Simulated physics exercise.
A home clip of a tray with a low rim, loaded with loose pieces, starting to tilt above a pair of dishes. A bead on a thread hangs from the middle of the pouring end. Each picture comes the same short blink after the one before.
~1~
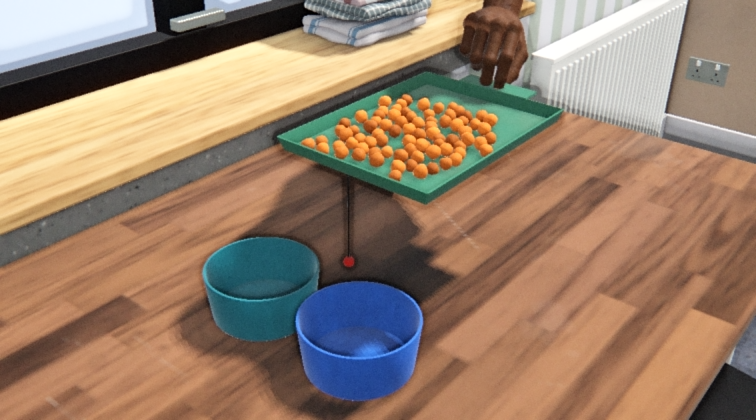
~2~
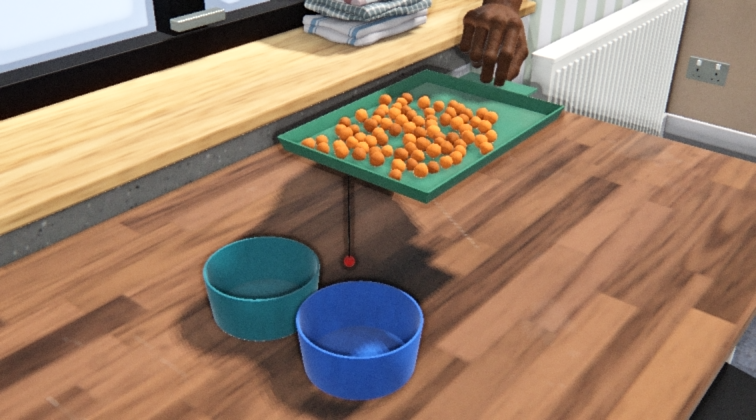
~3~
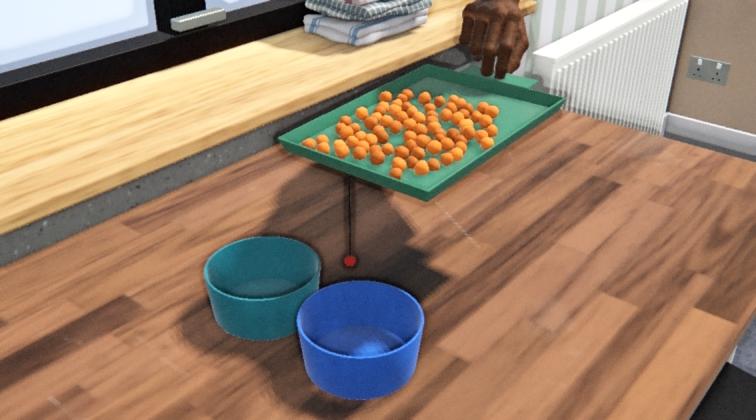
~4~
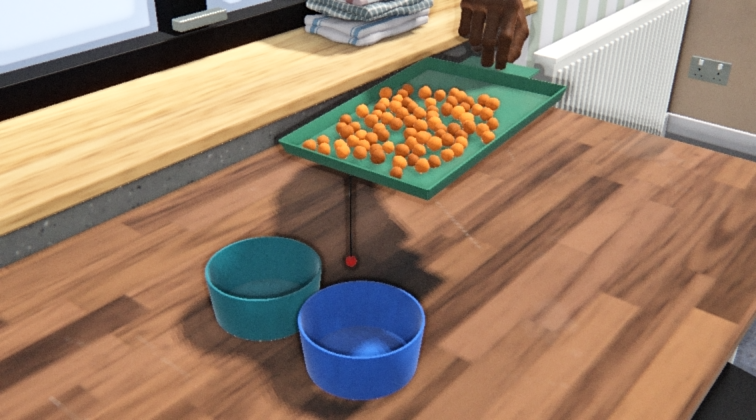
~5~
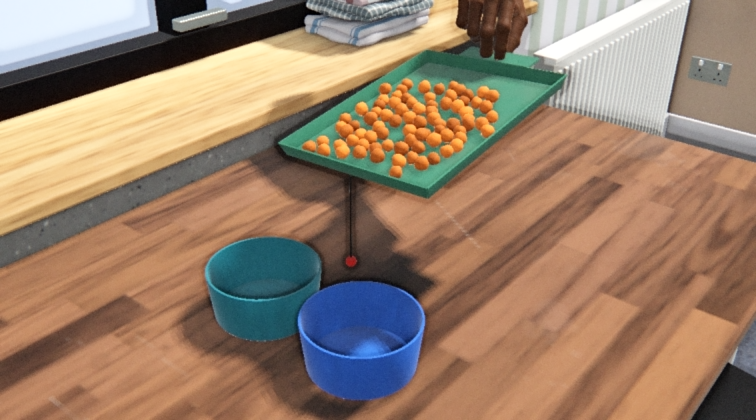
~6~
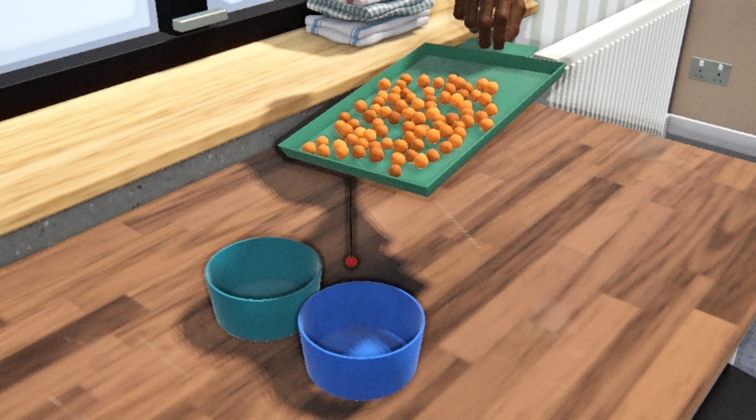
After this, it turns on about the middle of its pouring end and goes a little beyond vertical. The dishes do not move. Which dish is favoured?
More goes to the left-hand dish.
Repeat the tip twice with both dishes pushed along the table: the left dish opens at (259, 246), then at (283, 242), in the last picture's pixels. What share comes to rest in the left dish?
First some 60, then 60 per cent.
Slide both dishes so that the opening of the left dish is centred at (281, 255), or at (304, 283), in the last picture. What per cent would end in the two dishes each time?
First some 90, then 50 per cent.
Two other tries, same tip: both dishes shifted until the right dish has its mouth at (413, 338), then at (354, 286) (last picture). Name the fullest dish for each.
At the first place the left-hand dish, at the second the dish on the left.
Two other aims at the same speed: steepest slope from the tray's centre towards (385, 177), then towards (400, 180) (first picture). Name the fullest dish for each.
First the dish on the right, then the right one.
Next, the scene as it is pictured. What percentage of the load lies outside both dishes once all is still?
Some 20 per cent.
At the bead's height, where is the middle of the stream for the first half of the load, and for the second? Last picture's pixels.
First near (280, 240), later near (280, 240).
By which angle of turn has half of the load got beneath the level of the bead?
Around 100° of tilt.
Just after the last frame, tray tipped steeply; every one on the tray.
A moment on, tray tipped right over; the larger part on the tray; roughly a quarter in the air.
Further on, tray tipped past a quarter turn; about a tenth in the right dish; roughly two thirds in the left dish; roughly a quarter outside both.
When it is over, tray tipped past a quarter turn; about a tenth in the right dish; roughly two thirds in the left dish; roughly a quarter outside both.
